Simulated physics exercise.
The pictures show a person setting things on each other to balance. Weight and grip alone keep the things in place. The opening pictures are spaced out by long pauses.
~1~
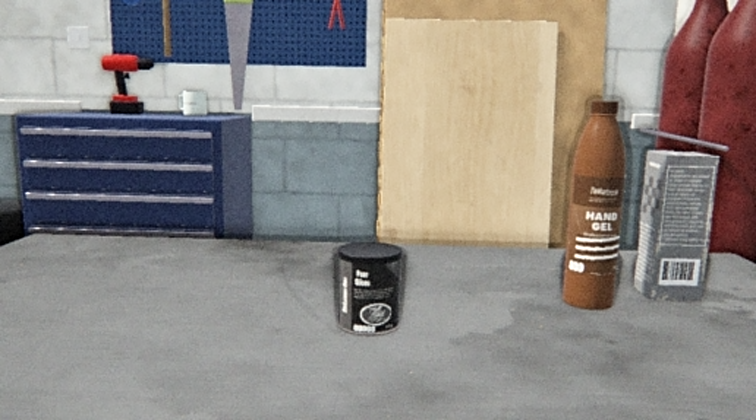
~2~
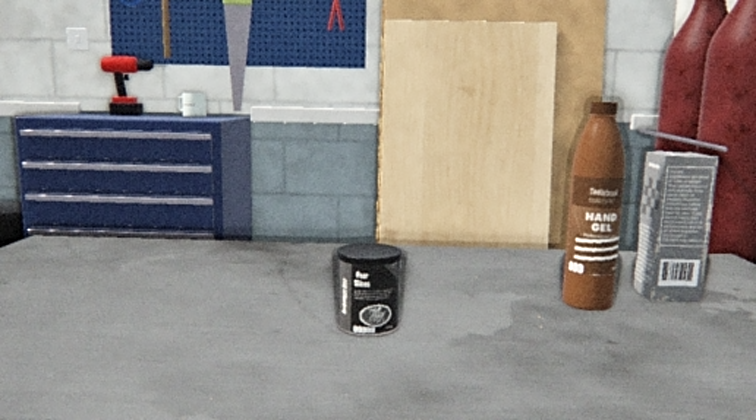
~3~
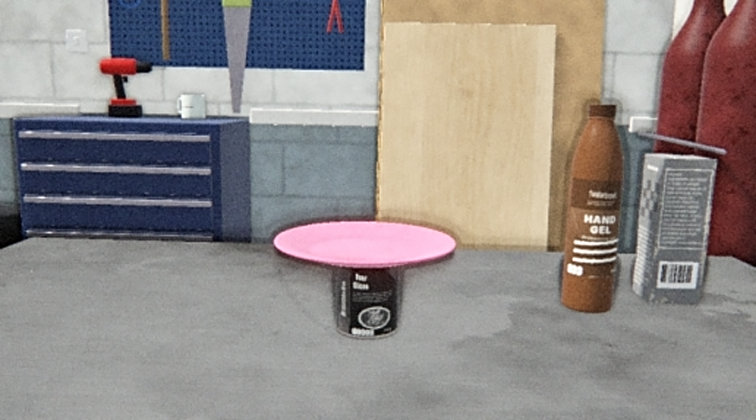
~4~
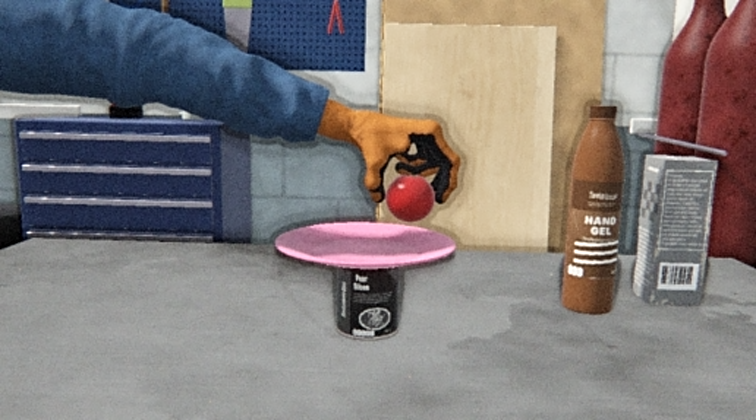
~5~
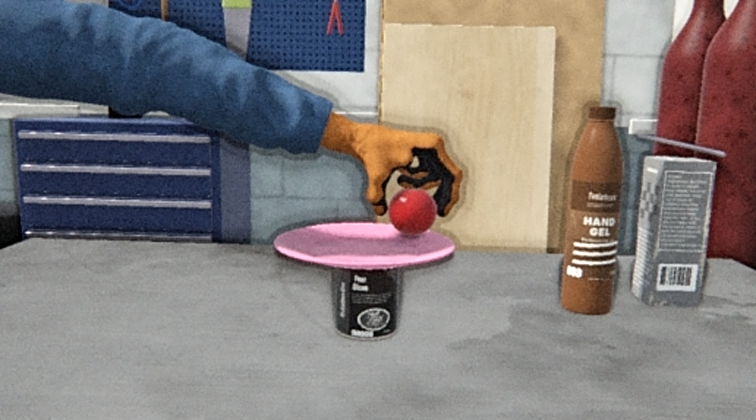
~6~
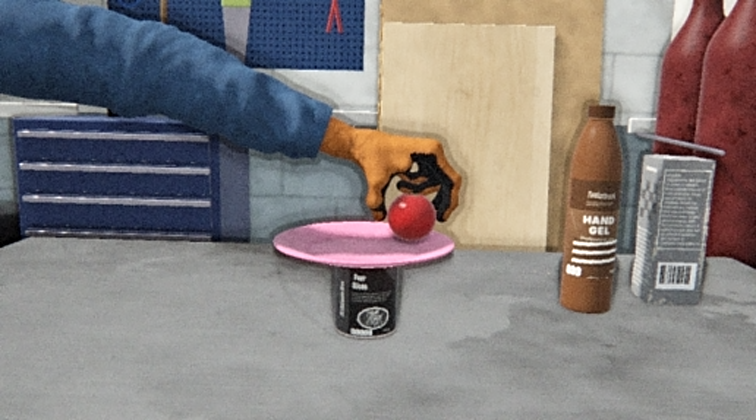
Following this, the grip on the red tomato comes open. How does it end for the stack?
I expect the stack will stand.
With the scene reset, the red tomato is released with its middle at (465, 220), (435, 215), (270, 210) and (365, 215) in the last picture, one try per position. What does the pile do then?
Outcomes in order: A collapse, no collapse, a collapse, no collapse.
Then, 0.20 s past the last view, nothing moves.
Then, 0.50 s past the last view, red tomato resting near (412, 217).
Finally, all 5 still in place. Final places as the last picture's camera would see them, red tomato near (412, 217). The pile holds.
